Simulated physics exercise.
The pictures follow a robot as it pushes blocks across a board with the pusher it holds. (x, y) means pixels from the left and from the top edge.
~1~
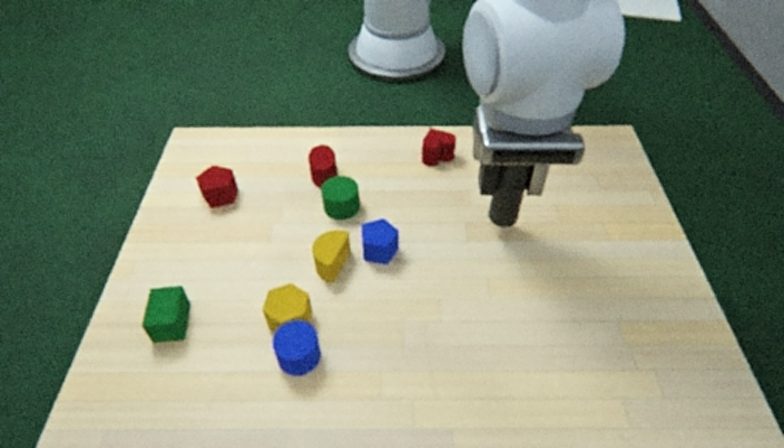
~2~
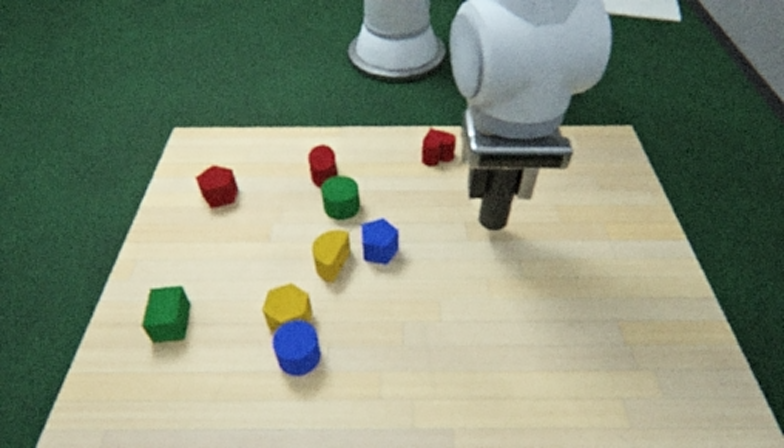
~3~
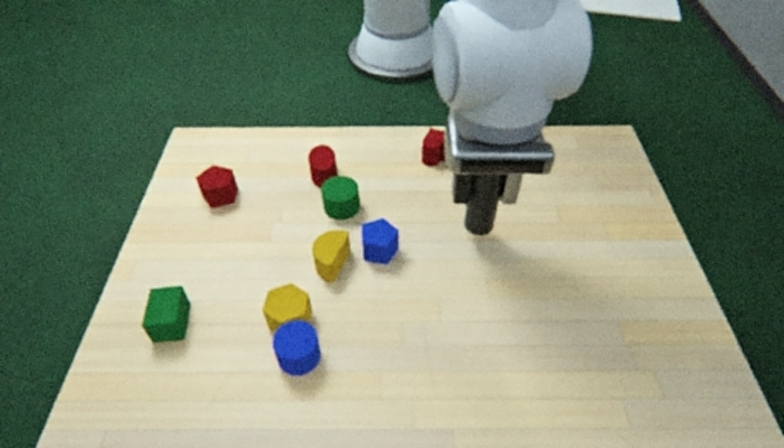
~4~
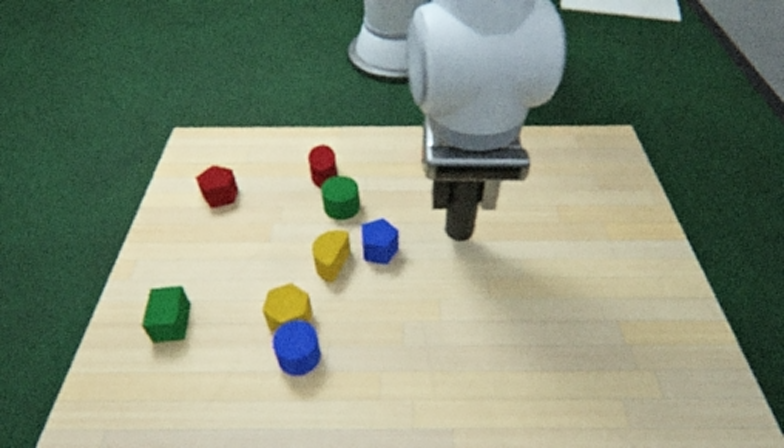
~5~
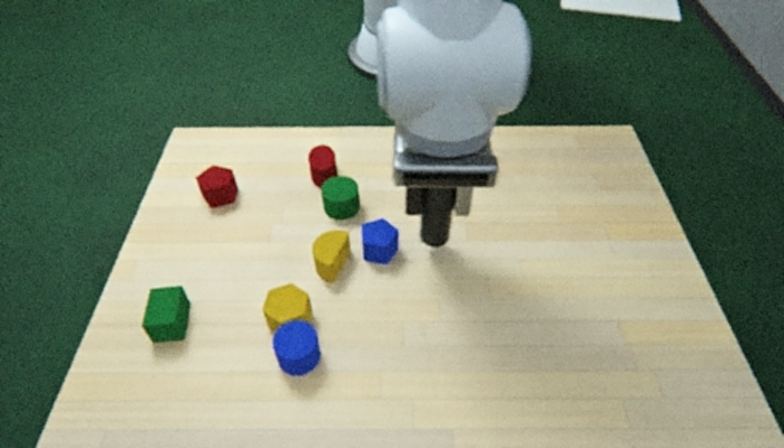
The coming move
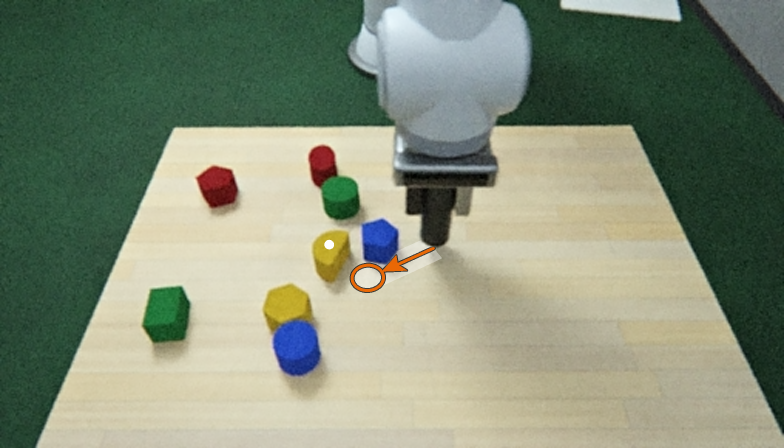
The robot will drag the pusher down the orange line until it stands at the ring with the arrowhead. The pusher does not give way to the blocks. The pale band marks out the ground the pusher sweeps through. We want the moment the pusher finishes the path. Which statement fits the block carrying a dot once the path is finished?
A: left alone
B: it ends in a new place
The answer is A.
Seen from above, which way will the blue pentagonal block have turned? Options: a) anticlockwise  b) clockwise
b: Clockwise.
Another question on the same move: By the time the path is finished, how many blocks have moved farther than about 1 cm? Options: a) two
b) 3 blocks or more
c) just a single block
It's c.
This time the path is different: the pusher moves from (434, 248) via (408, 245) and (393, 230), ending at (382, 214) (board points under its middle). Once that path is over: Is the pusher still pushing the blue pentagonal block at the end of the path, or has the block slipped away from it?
By then it is beside or behind the pusher.
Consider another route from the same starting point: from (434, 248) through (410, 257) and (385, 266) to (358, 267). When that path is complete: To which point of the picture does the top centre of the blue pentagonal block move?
Just about (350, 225).
The drawn path runs from (434, 248) directly to (368, 278); the dot is on the yellow half-round block.
The first path, step by step. Halfway along, pusher at (401, 251); blue pentagonal block at (373, 231).
At the end, pusher at (367, 266); yellow half-round block not moved; blue pentagonal block at (365, 231), turned 25° clockwise.
